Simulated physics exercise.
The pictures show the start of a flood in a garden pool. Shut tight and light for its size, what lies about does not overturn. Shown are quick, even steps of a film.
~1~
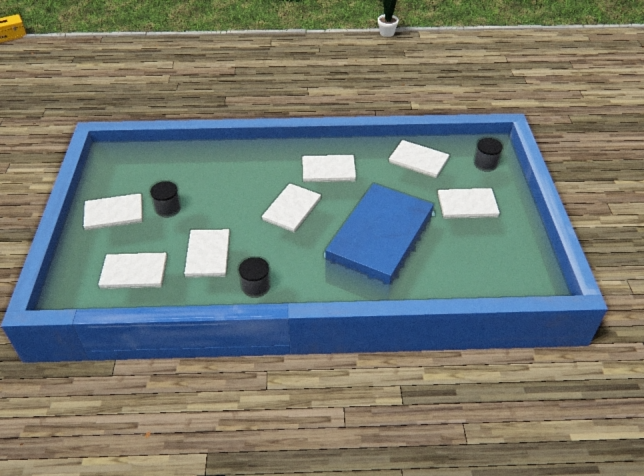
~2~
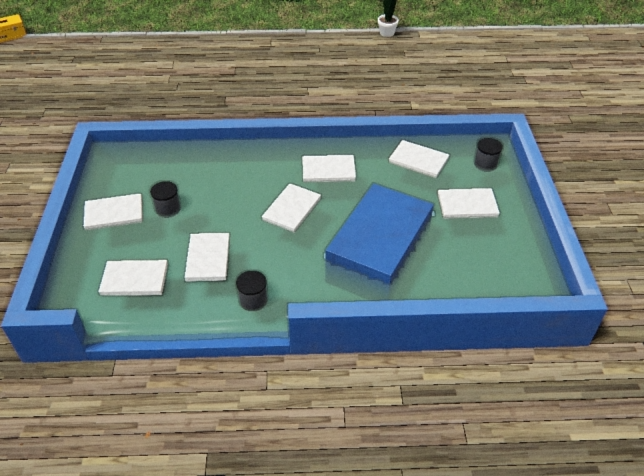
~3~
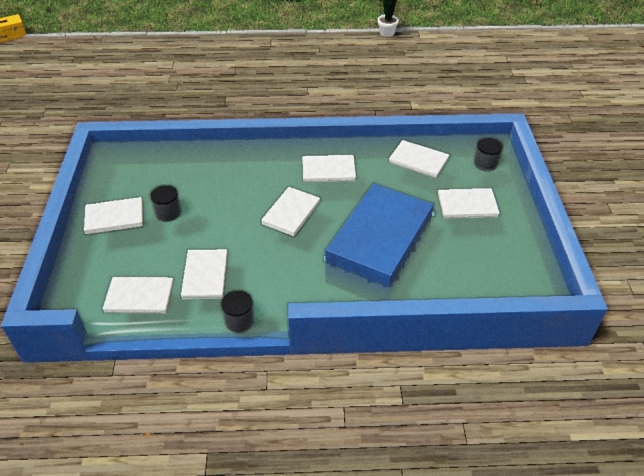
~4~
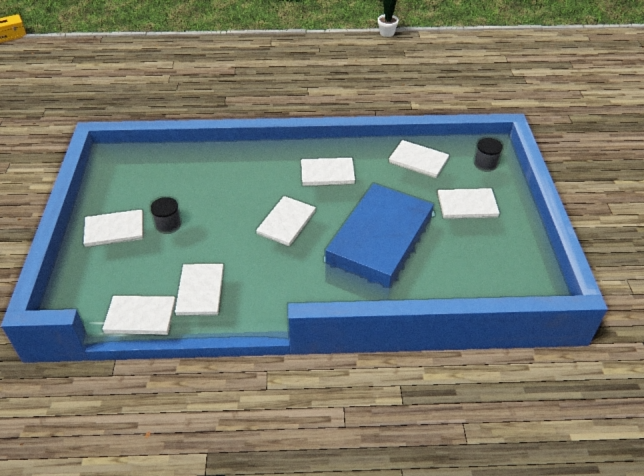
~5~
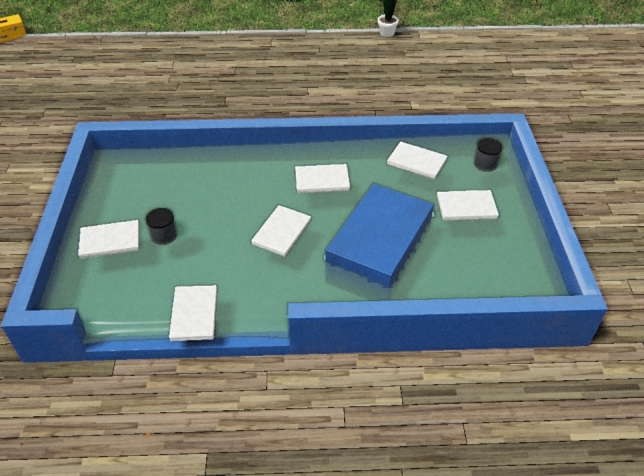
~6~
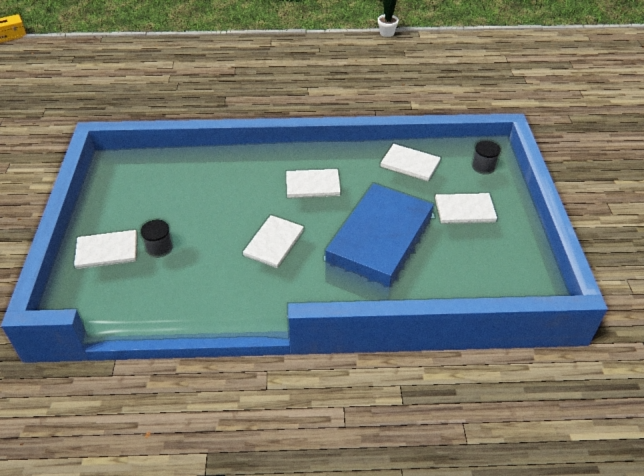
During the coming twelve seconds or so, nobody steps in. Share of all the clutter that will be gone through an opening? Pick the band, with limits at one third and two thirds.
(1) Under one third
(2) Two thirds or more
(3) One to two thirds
Option 2: Two thirds or more.
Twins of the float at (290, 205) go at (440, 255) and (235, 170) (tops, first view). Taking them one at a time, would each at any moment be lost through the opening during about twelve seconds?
Remains, escapes.
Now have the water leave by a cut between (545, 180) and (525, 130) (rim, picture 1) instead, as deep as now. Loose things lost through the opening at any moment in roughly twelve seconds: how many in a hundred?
I make it 50 per cent.
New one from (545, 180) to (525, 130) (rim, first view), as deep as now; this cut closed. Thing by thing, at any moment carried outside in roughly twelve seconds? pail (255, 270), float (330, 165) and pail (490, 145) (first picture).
In the order given, it's remains behind, escaped, escaped.
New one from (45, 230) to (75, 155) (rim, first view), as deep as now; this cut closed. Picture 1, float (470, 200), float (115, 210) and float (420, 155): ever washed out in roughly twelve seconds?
Note - 1: Retained; 2: Escaped; 3: Retained.
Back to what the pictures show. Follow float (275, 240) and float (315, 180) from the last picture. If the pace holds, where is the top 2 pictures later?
Roughly (252, 253) for the first, roughly (287, 191) for the second.
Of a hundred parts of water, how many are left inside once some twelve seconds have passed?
48 %.
A moment on, 3 of 10 are out; 7 afloat.
Next, 5 of 10 are out; 5 afloat.
Later, 6 of 10 are out; 4 afloat.
In the end, 7 of 10 are out; 3 afloat.
